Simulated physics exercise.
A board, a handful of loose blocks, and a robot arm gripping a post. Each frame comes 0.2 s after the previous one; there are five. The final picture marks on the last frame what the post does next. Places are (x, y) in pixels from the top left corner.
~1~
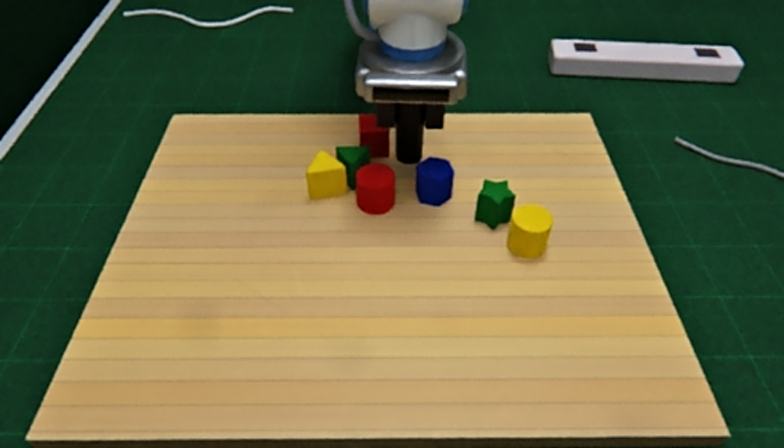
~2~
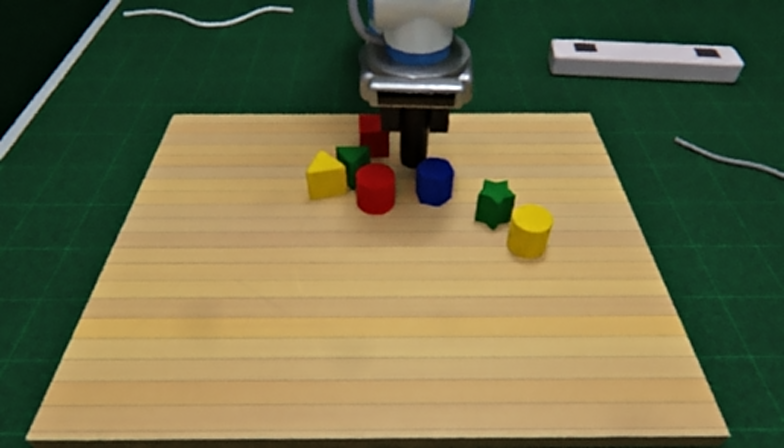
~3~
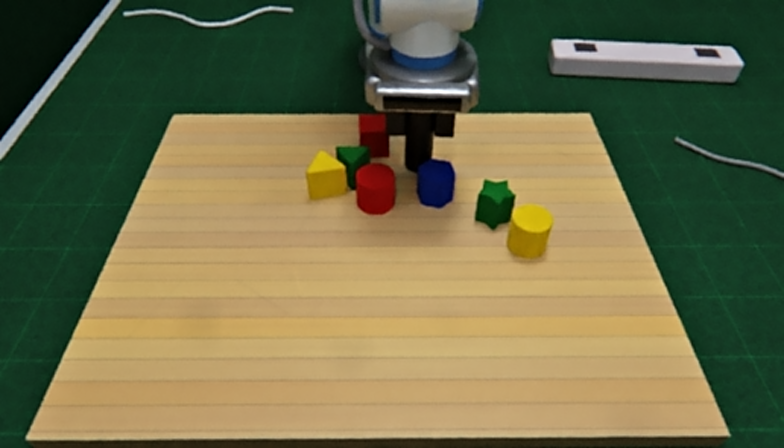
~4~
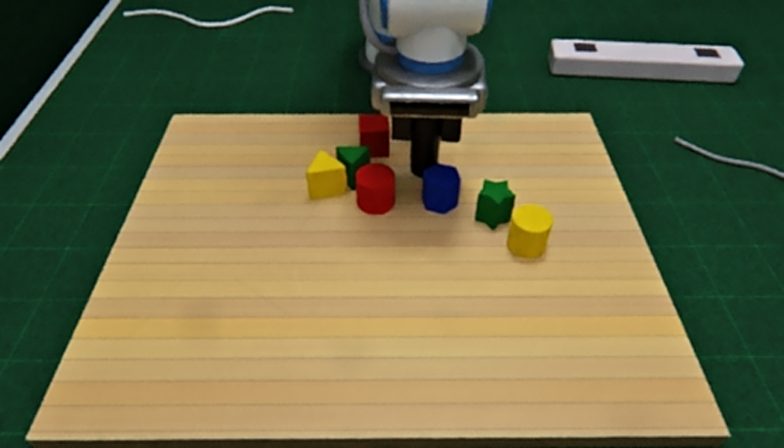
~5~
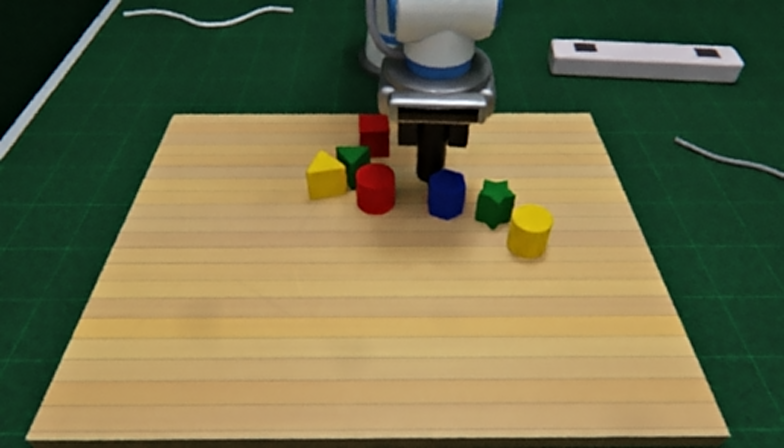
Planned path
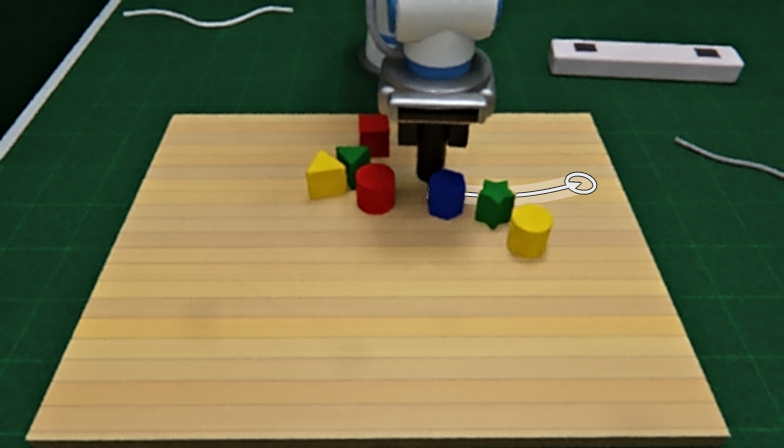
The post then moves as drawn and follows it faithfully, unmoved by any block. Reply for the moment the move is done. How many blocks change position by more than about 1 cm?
That makes 1 block.
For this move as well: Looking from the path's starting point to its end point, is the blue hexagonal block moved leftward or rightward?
Pushed right.
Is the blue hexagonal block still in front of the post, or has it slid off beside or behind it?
I'd say it has come free.
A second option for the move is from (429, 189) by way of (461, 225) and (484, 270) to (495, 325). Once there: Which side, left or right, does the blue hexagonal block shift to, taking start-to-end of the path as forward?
Shifted left.
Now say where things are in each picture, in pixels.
In the first frame, lower end of the post (409, 156), tops of blocks, blue hexagonal block (436, 168), green star (497, 190).
In the second frame, post (413, 160), blocks as before.
In the third frame, post (418, 164), blue hexagonal block (437, 169).
In the fourth frame, post (424, 169), blue hexagonal block (442, 175).
In the fifth frame, post (430, 174), blue hexagonal block (448, 180), green star (497, 190).
The drawn path runs from (429, 189) via (482, 195) and (534, 193), ending at (581, 183).
What follows on the original path. One third of the way, post (485, 181); blue hexagonal block (462, 188), turned 45° clockwise.
Two thirds of the way, post (538, 179); blue hexagonal block (462, 188), turned 45° clockwise.
At the end, post (586, 168); blue hexagonal block (462, 188), turned 45° clockwise; green star not moved.
